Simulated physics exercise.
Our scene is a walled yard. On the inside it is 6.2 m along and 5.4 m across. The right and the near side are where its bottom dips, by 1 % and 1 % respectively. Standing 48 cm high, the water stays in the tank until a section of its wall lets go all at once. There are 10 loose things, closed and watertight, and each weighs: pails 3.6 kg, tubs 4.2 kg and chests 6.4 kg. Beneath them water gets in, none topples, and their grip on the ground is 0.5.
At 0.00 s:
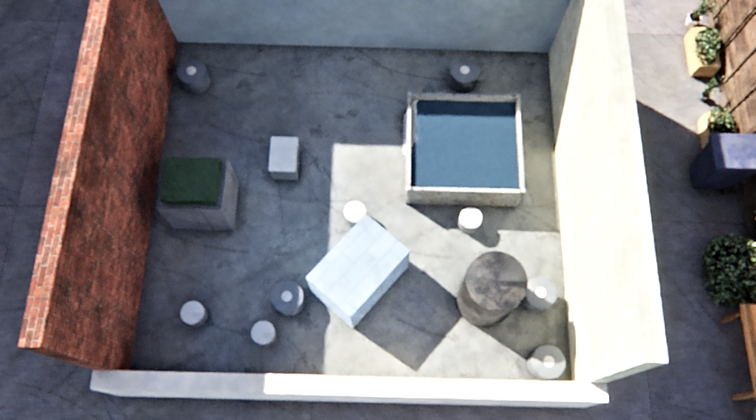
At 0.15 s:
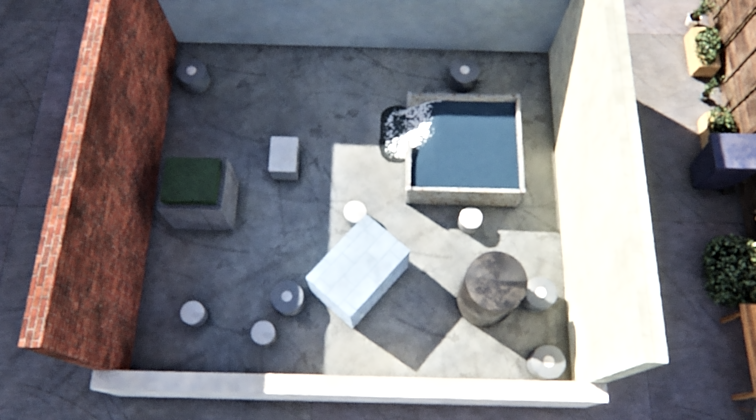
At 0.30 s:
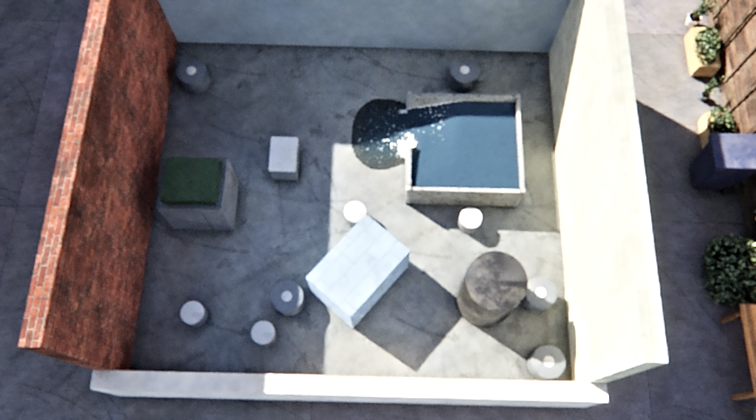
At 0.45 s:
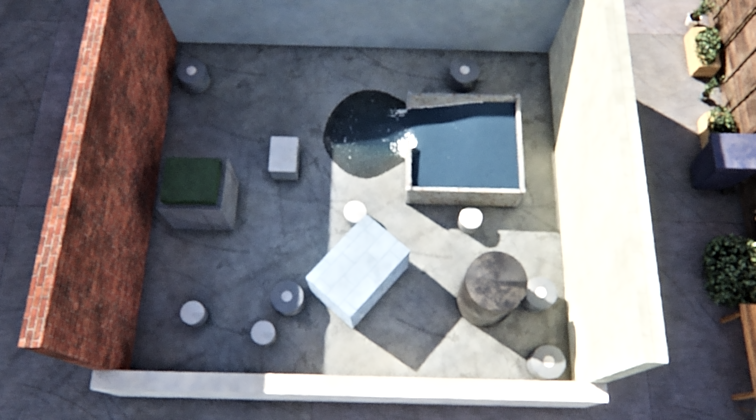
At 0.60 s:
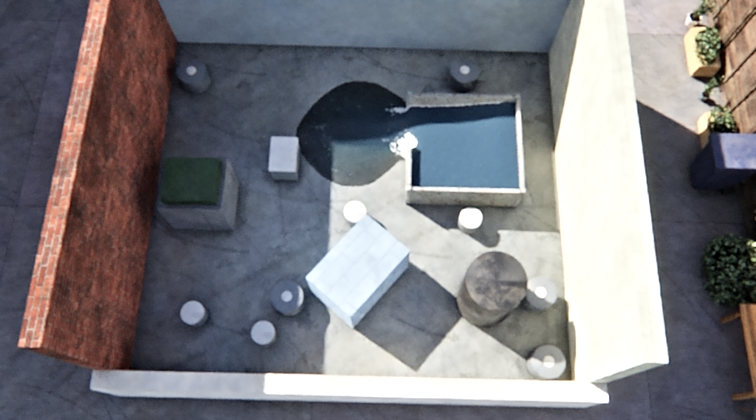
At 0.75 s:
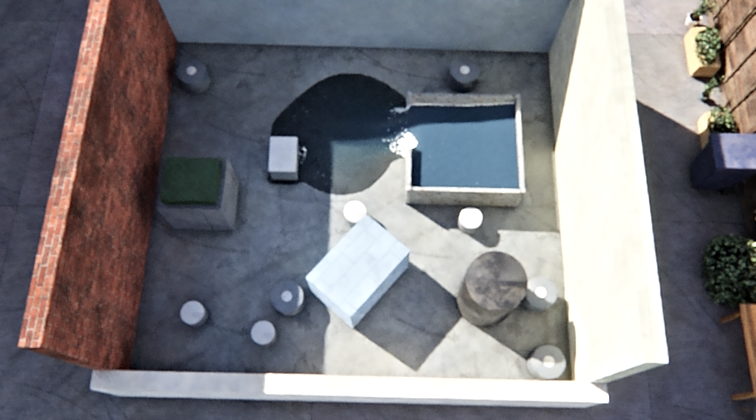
The video shows a walled yard seen from above, holding scattered blocks and cylinders, as water pours out of the left side of a rectangular basin and spreads leftward in a dark pool, reaching a small grey block; the objects stay still.
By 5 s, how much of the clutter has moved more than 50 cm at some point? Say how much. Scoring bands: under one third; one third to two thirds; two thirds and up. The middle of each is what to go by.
It falls short of a third.
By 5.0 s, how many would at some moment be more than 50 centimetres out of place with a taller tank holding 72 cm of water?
Under that setup the answer is 5.
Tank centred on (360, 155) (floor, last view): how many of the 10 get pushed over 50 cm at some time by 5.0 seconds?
Result: 2 of them.
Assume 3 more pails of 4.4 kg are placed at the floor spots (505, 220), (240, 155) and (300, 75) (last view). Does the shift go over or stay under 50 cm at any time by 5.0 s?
Note, in sequence: Under threshold; over threshold; over threshold.
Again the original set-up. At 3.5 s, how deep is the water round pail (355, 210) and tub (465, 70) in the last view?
1 and 0 cm.
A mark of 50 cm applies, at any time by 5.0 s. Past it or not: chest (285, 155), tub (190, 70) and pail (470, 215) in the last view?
Well, in turn that's topping it, topping it, not reaching it.
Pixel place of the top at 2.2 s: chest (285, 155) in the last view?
About (222, 156), give or take.
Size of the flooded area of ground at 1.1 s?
Close to 8.0 m2, I'd say.
After 1.1 s 0 of 10 are over 50 cm from their spots; 0 afloat.
After 2.2 s 1 of 10 are over 50 cm from their spots; 2 afloat.
After 3.5 s 1 of 10 are over 50 cm from their spots; 2 afloat.
After 5.0 s 2 of 10 are over 50 cm from their spots, and 2 have been at some point; 2 afloat.
